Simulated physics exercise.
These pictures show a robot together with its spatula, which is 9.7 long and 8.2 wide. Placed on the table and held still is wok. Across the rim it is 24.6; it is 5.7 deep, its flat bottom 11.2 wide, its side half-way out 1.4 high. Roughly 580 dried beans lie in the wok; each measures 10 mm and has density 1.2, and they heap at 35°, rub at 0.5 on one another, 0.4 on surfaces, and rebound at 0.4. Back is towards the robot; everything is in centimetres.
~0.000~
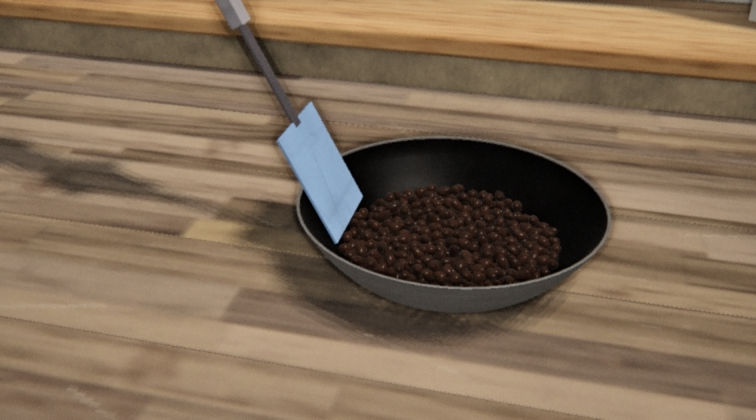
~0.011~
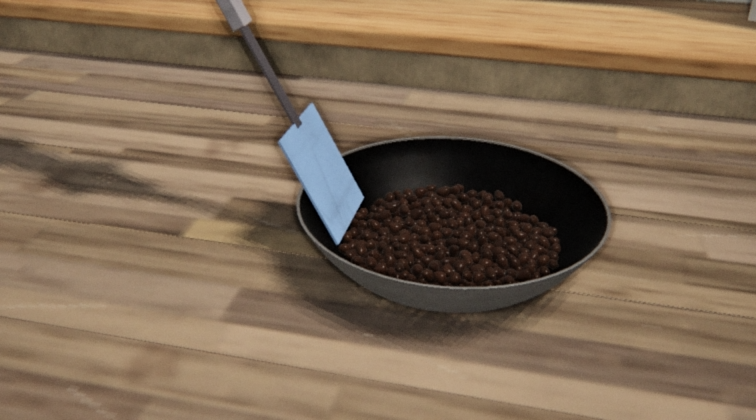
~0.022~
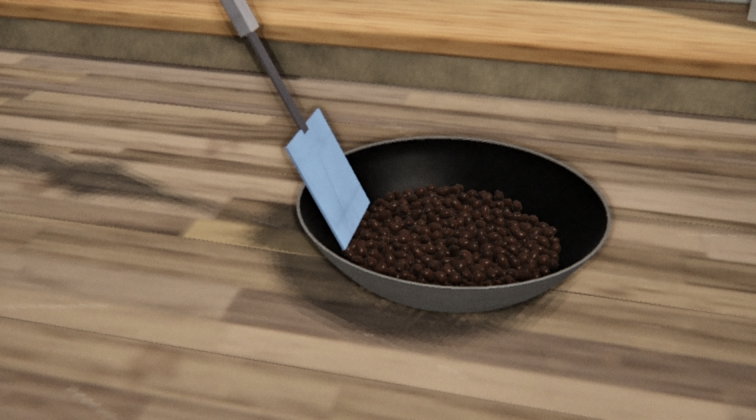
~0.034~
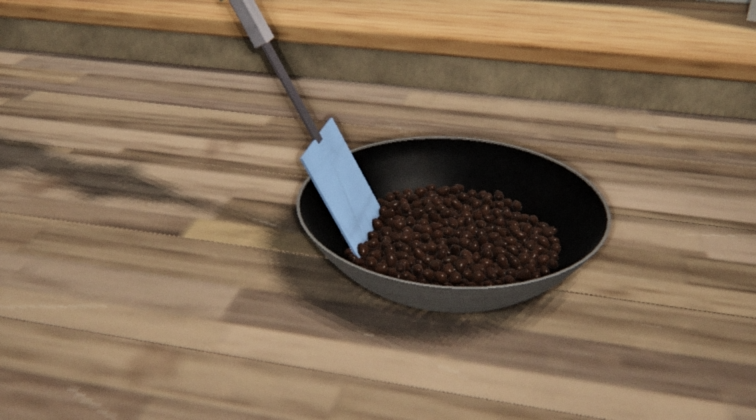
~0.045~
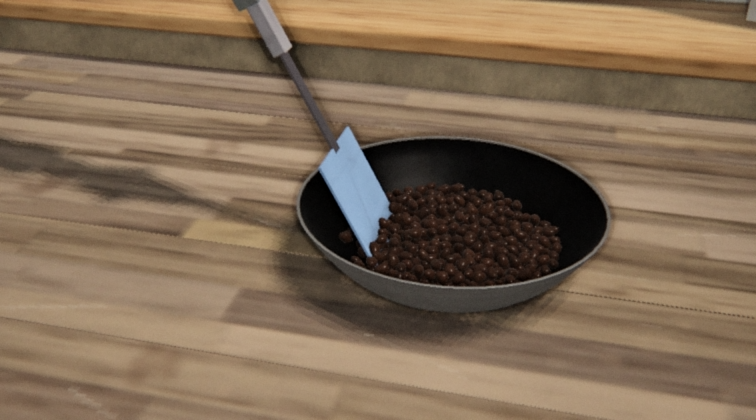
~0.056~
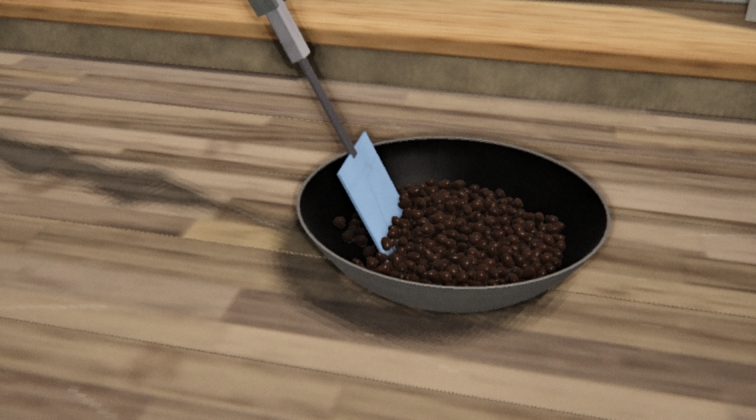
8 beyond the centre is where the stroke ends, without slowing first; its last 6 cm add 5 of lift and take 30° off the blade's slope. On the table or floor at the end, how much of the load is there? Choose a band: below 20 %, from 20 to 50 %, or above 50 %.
That share falls between 20 and 50 %.
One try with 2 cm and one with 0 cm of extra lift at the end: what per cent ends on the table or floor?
40 and 25 per cent.
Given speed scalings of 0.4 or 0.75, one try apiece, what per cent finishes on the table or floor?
Estimates in order: 10 per cent, 25 per cent.
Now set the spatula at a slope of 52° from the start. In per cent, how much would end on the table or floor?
I'd put it at about 30 per cent.
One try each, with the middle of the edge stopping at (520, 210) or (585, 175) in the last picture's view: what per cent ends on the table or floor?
20 % and 40 %.
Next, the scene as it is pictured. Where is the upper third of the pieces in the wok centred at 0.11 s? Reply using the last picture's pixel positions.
The middle sits at approx. (516, 218).
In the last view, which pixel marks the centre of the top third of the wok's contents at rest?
It is centred near (542, 234).
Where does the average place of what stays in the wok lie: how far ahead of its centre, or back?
Forward offset: Roughly 3.5 cm.
After 0.08 s, sloping 62°, highest piece 6 above the table; 576 in the wok.
After 0.11 s, sloping 54°, highest piece 9 above the table; 574 in the wok, 2 on the blade or in flight.
After 0.32 s, sloping 32°, highest piece 24 above the table; 391 in the wok, 61 on the table or floor, 124 on the blade or in flight.
After 1.37 s, sloping 32°, highest piece 5 above the table; 391 in the wok, 185 on the table or floor.
In the end, 391 in the wok, 185 on the table or floor. That is 32 % on the table or floor.
